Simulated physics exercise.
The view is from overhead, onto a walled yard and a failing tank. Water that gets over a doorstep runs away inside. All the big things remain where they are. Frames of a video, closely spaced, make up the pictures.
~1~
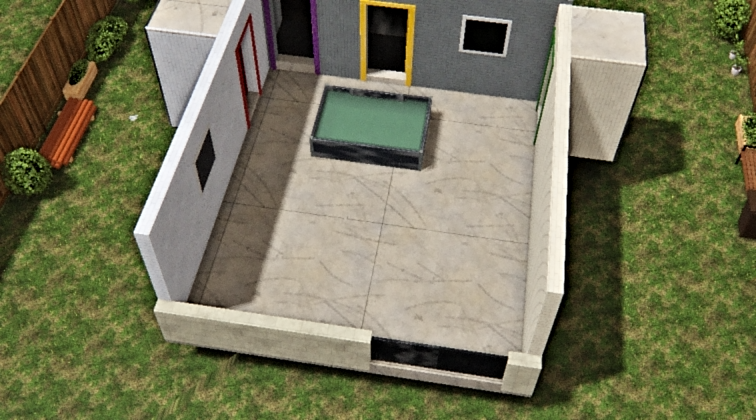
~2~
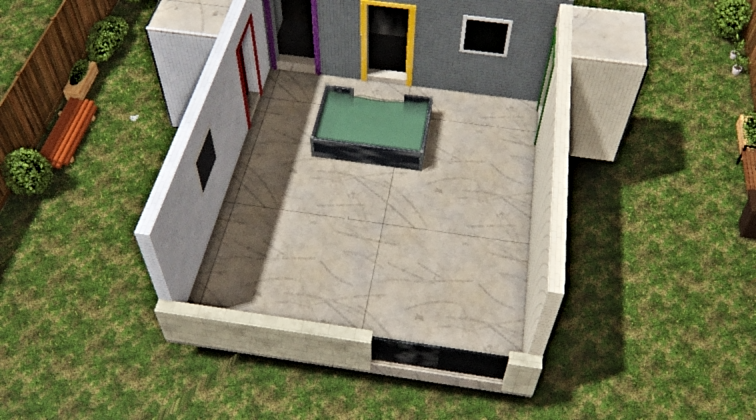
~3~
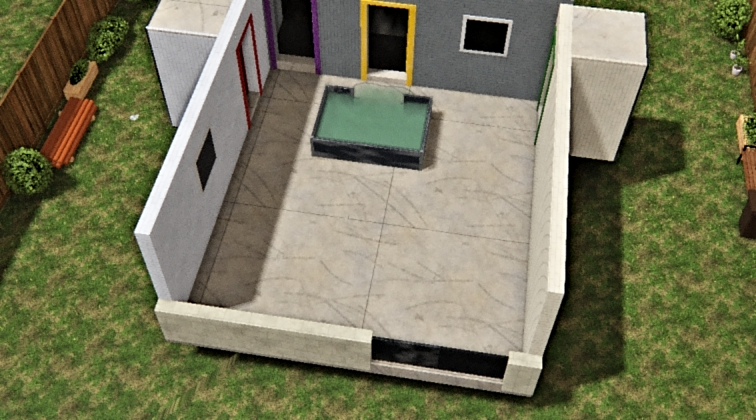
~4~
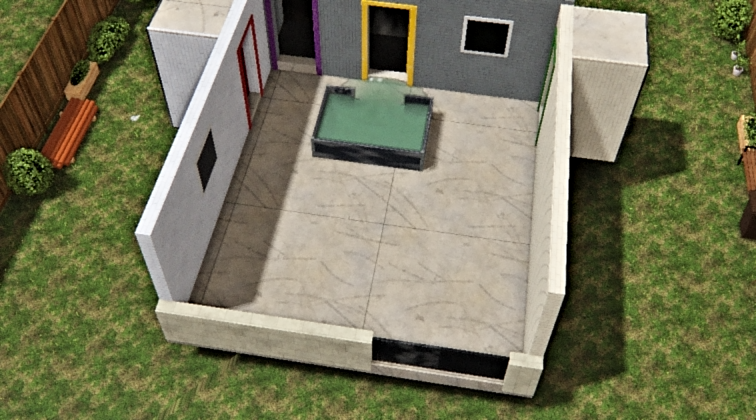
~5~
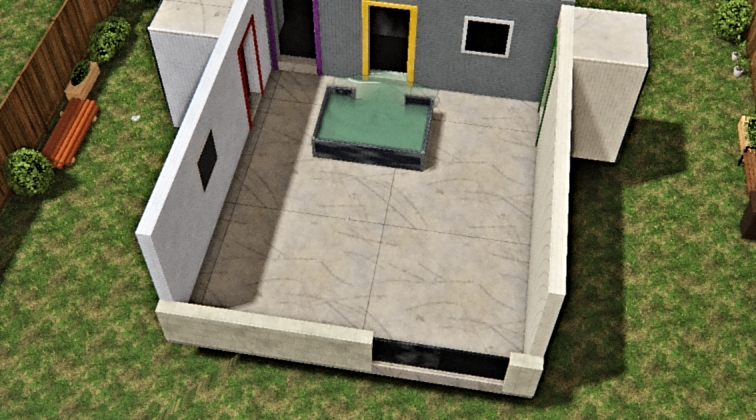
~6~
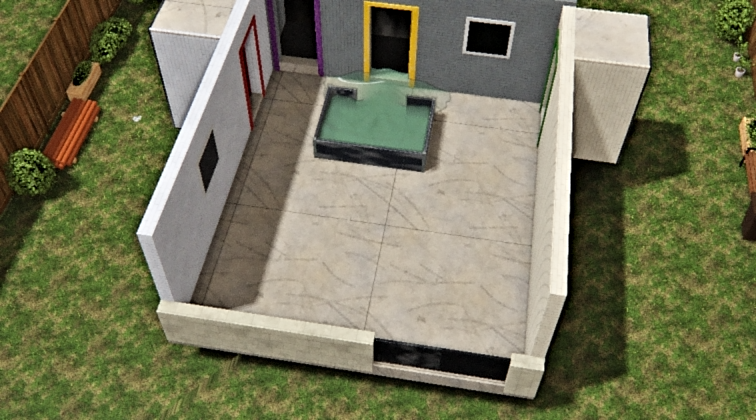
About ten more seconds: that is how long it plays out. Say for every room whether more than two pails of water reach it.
One by one: Red door: At most two buckets; green door: At most two buckets; yellow door: Over two buckets; purple door: At most two buckets.
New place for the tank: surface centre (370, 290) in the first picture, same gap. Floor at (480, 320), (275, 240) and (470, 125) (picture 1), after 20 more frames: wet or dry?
As listed: Untouched, untouched, reached.
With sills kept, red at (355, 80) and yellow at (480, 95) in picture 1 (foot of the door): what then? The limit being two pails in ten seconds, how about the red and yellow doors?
Then: The red one lets more in, the yellow one is under.
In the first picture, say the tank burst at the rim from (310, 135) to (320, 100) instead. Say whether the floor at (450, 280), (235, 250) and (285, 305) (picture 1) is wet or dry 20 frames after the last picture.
Taken in turn they're unwetted, swamped and swamped.
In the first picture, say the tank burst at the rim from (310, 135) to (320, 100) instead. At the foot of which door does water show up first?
That would be the red one.
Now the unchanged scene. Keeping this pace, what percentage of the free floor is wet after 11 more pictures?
Some 20 per cent.
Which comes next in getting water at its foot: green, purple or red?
Looks like the one in purple.
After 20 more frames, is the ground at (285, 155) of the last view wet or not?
Looking there, it would be swamped.
A moment on, water covers 10 % of the floor; the red door not reached, the green door not reached, the yellow door far over two buckets in, the purple door wet at the sill, nothing in.
Next, water covers 20 % of the floor; the red door wet at the sill, nothing in, the green door wet at the sill, nothing in, the yellow door far over two buckets in, the purple door wet at the sill, nothing in.
Then, water covers 30 % of the floor; the red door wet at the sill, nothing in, the green door wet at the sill, nothing in, the yellow door far over two buckets in, the purple door wet at the sill, nothing in.
Later, water covers 60 % of the floor; the red door wet at the sill, nothing in, the green door wet at the sill, nothing in, the yellow door far over two buckets in, the purple door wet at the sill, nothing in.
In the end, water covers 95 % of the floor; the red door wet at the sill, nothing in, the green door wet at the sill, nothing in, the yellow door far over two buckets in, the purple door wet at the sill, nothing in.
